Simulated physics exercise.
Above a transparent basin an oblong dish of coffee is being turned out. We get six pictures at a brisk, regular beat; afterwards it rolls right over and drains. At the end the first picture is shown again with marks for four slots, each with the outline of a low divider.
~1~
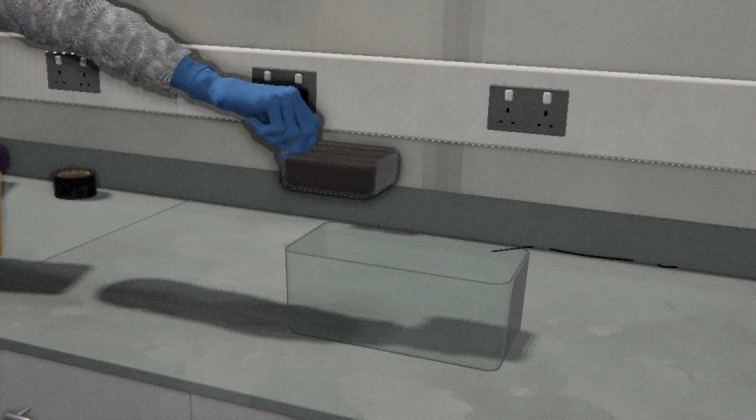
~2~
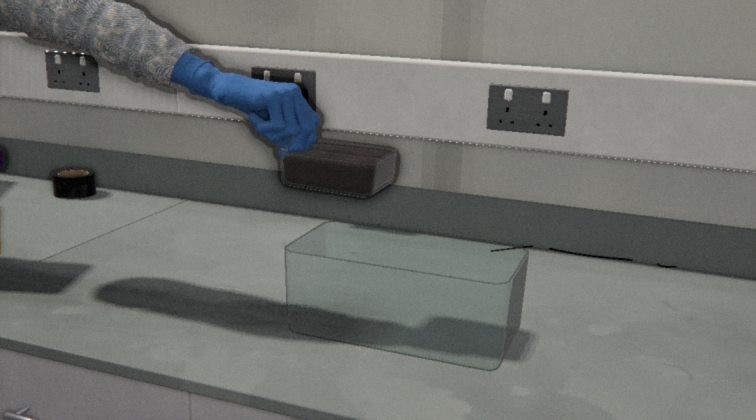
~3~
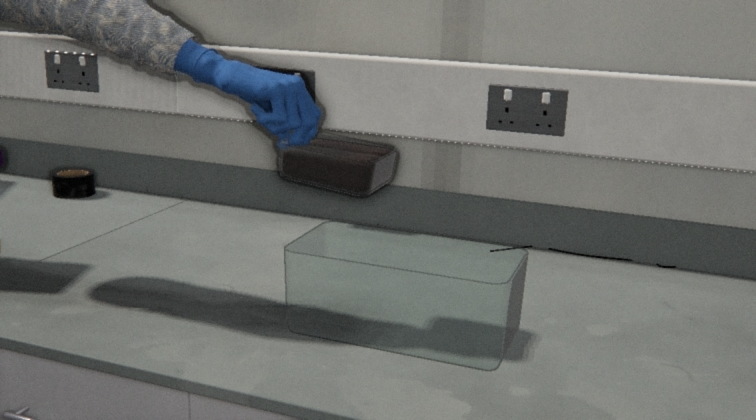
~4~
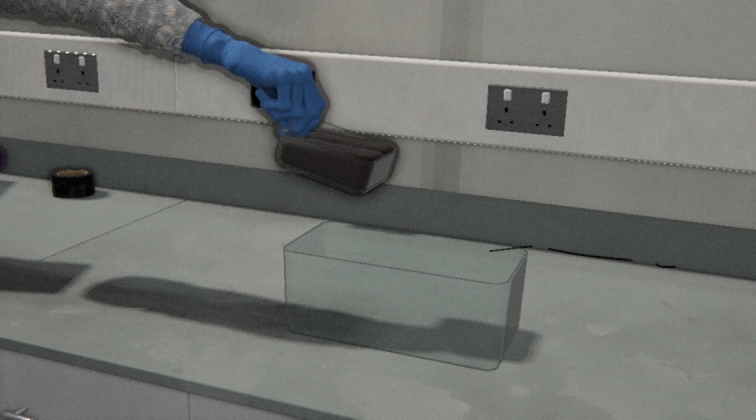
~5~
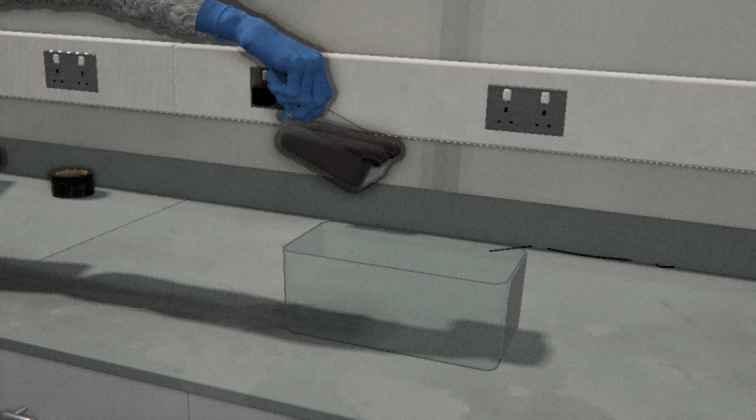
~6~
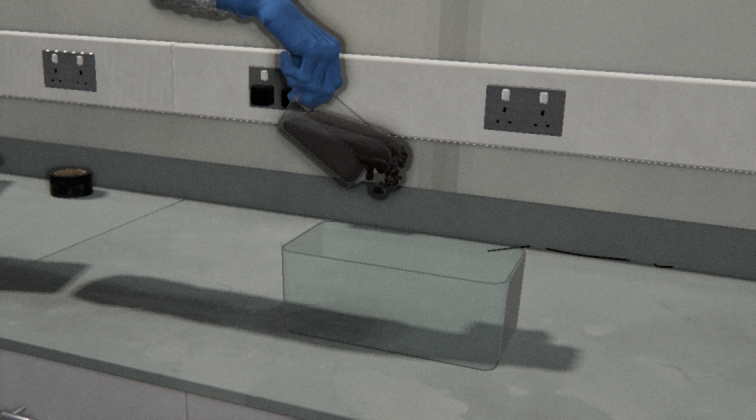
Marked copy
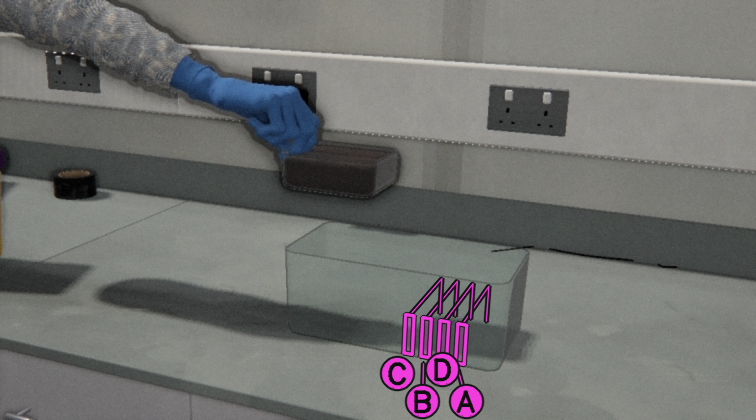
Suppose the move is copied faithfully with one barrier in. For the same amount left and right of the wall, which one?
Choose D.
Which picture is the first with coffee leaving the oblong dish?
Picture 4.
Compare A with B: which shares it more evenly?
The answer is B.
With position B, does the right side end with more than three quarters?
No.
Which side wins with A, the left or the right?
More ends on the left.
In magenta, A at (458, 370); B at (423, 363); C at (406, 360); D at (440, 366).
With A, about 84 % ends left of the wall and 14 % right of it.
With B, about 28 % ends left of the wall and 69 % right of it; 3 % is lost outside.
With C, about 16 % ends left of the wall and 81 % right of it; 3 % is lost outside.
With D, about 51 % ends left of the wall and 44 % right of it; 4 % is lost outside.
